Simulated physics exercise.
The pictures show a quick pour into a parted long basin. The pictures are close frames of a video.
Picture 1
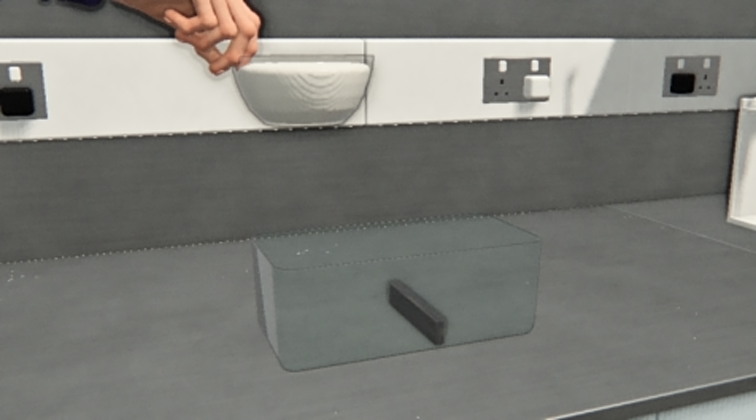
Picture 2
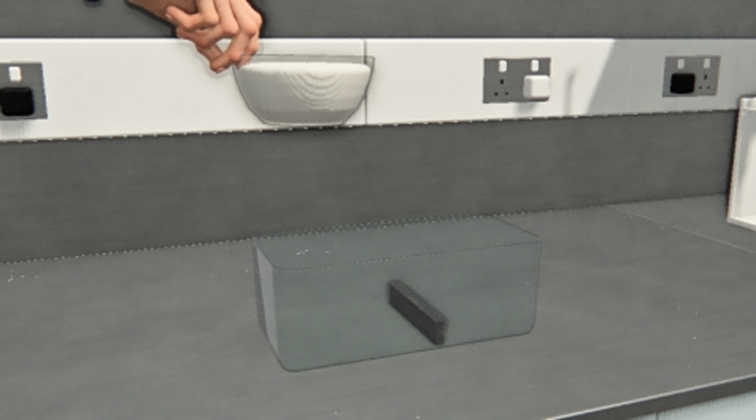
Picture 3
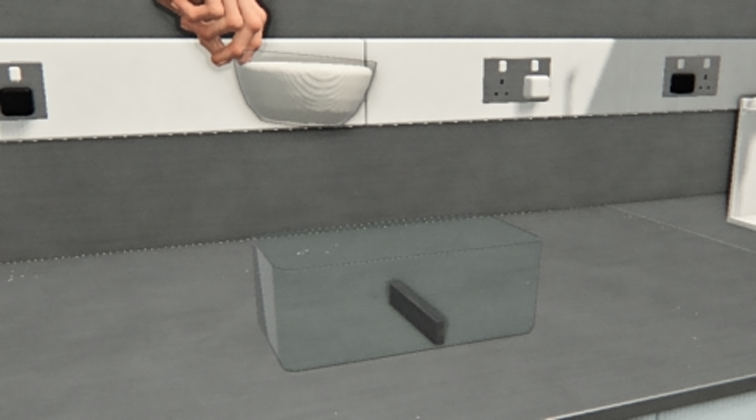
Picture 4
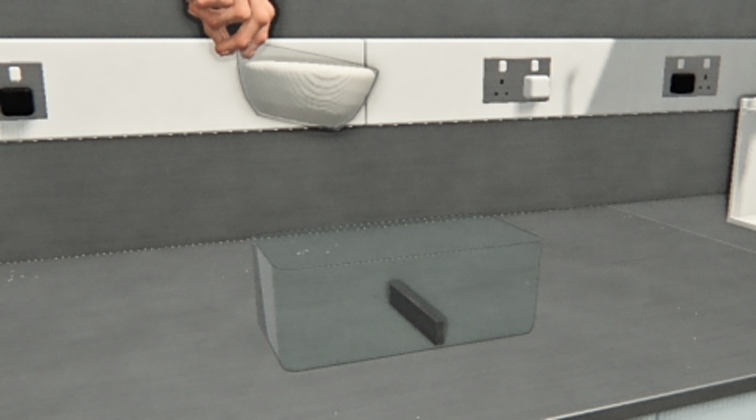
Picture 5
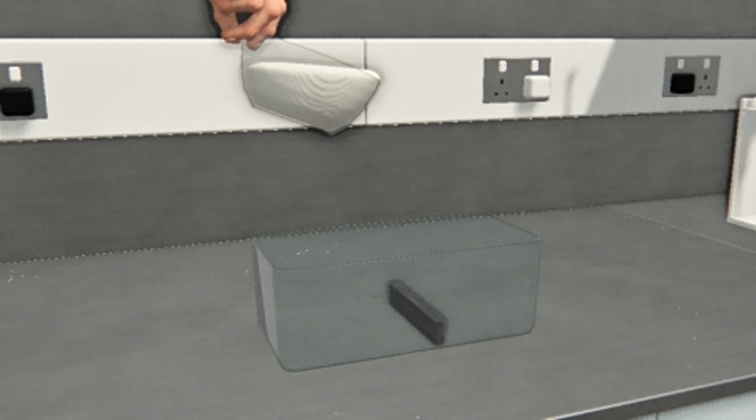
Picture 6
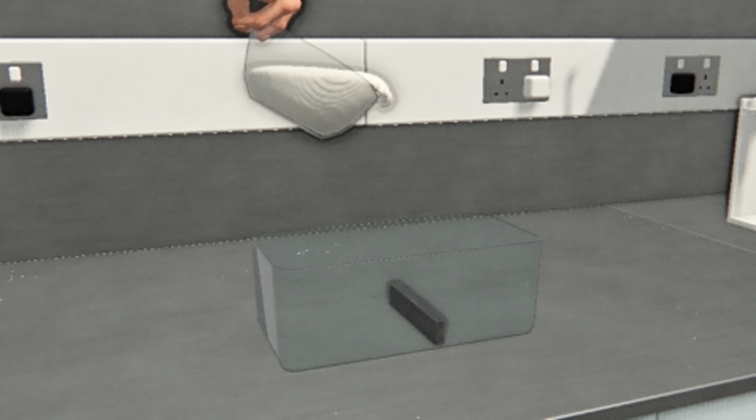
A hand tilts a clear bowl of pale liquid rightward above a glassy divided box, the liquid beginning to curl over the rim.
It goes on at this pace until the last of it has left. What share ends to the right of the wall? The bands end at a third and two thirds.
It comes to between a third and two thirds.
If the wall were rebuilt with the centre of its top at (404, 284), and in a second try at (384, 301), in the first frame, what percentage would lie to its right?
In turn 70 and 80 in a hundred.
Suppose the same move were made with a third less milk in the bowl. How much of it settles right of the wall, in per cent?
Near 45 %.
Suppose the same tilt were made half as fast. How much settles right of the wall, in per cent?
Roughly 60 in a hundred.
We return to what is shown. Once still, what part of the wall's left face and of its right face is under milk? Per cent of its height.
The left part 40 per cent, the right part 70.
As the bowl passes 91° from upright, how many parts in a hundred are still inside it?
About 15 per cent.
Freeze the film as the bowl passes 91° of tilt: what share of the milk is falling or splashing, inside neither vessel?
It comes to 45 per cent or so.
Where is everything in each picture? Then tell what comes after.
The first picture shows tilt 0°; pouring edge (369, 57); surface from (235, 67) to (365, 66); the long basin's rim runs from (262, 253) to (513, 227); the wall's top is at (415, 302).
The second picture shows tilt 1°; pouring edge (370, 59); surface from (235, 67) to (364, 66).
The third picture shows tilt 6°; pouring edge (371, 64); surface from (237, 64) to (366, 68).
The fourth picture shows tilt 12°; pouring edge (373, 72); surface from (241, 64) to (369, 71).
The fifth picture shows tilt 21°; pouring edge (374, 84); surface from (244, 67) to (370, 77); 3 per cent is over the edge.
The sixth picture shows tilt 32°; pouring edge (374, 97); surface from (248, 70) to (362, 84); 10 per cent is over the edge.
A moment on, the bowl is tipped on its side and 14 per cent is still to pour, 4 is left of the wall and 38 right of it.
Next, the bowl is tipped right over and 0 per cent is still to pour, 38 is left of the wall and 58 right of it.
Then the bowl is tipped right over and 0 per cent is still to pour, 43 is left of the wall and 56 right of it.
Later the bowl is tipped right over and 0 per cent is still to pour, 44 is left of the wall and 54 right of it.
In the end 45 per cent lies left of the wall, 54 right of it and 1 outside.
